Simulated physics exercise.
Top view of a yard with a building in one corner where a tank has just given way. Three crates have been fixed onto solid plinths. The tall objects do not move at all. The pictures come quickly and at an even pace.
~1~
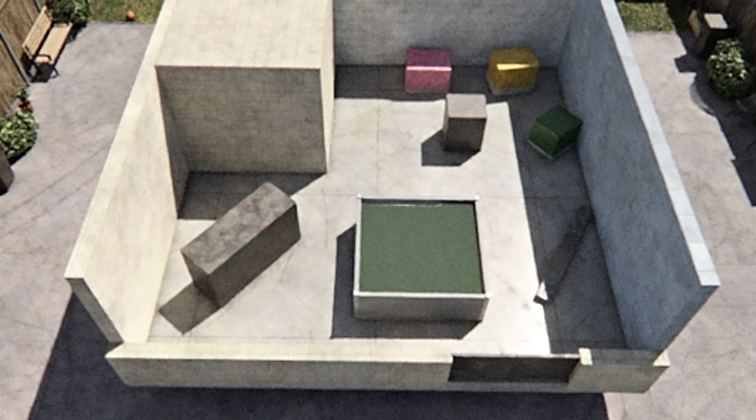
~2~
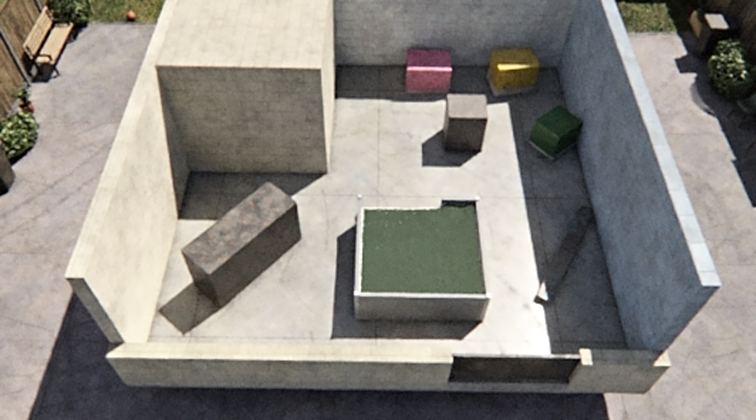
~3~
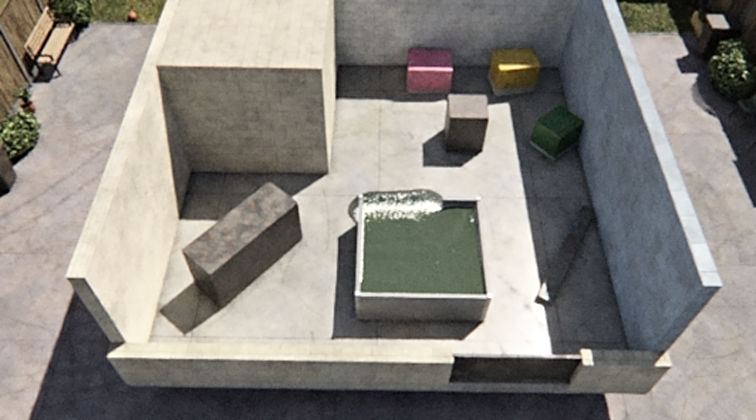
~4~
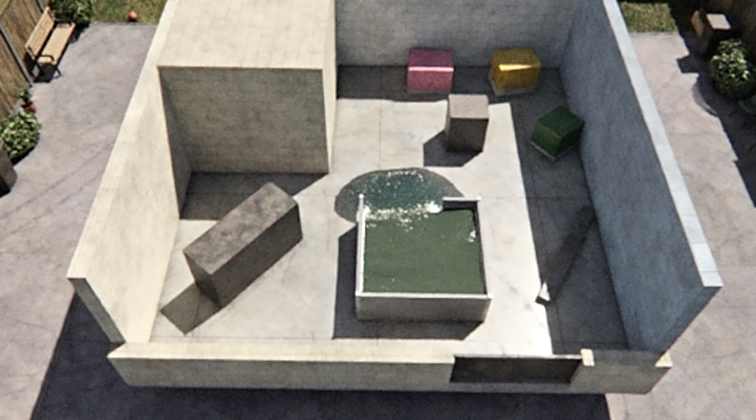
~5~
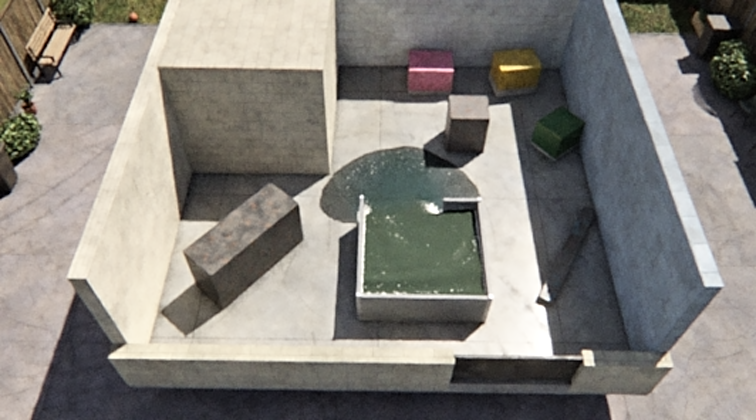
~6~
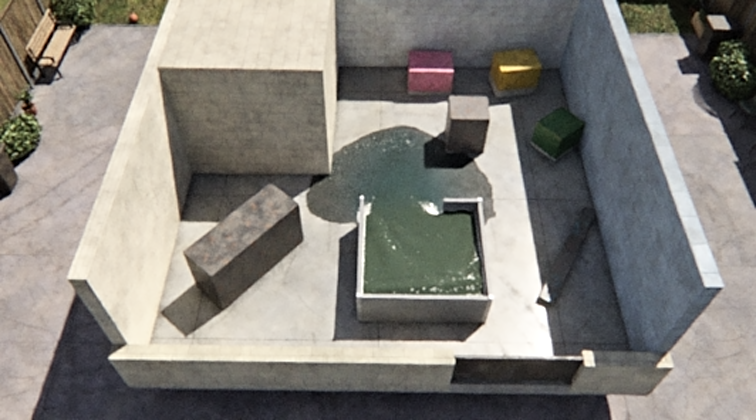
In a walled yard with a building in one corner, a square tank of green water sits intact, then gives way on its far side, and water pours out and spreads across the pale floor toward a motionless grey block.
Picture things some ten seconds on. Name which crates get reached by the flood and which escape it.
In order: The pink crate will be a wet one; the green crate will be a wet one; the yellow crate will be a wet one.
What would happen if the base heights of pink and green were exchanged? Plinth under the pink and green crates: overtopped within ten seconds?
One by one: The pink crate is reached; the green crate is reached.
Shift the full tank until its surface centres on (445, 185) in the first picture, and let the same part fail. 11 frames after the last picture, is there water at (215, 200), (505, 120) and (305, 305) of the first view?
Untouched, submerged, untouched.
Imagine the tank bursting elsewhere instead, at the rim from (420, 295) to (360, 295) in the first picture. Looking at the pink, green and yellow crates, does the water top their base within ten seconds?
The pink crate never gets wet; the green crate is flooded; the yellow crate never gets wet.
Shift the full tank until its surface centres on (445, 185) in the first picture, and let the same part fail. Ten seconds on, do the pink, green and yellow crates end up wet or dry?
Going through them, the pink one gets flooded, the green one gets flooded and the yellow one gets flooded.
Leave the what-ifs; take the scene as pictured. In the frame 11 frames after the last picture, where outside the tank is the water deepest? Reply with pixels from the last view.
I would choose the pixel (354, 75).
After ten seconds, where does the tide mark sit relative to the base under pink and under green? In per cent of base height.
About 320 percent and about 280 percent.
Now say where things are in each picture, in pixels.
In the first frame, the tank at (420, 246) is whole and still.
In the second frame, the front is at a hidden place, out from the gap on the tank's far side.
In the third frame, water pours out on the tank's far side and has run to (356, 203).
In the fourth frame, the front is at (415, 170), out from the gap on the tank's far side.
In the fifth frame, water pours out on the tank's far side and has run to (406, 149).
In the sixth frame, water pours out on the tank's far side and has run to (406, 129).
A moment on, water covers 30 % of the floor; the pink crate water round its plinth, the green crate not reached, the yellow crate not reached.
Next, water covers 35 % of the floor; the pink crate water round its plinth, the green crate water round its plinth, the yellow crate water round its plinth.
Then, water covers 50 % of the floor; the pink crate water round its plinth, the green crate water round its plinth, the yellow crate water round its plinth.
Later, water covers 65 % of the floor; the pink crate water round its plinth, the green crate water round its plinth, the yellow crate water round its plinth.
In the end, water covers 90 % of the floor; the pink crate was topped, the green crate was topped, the yellow crate was topped.
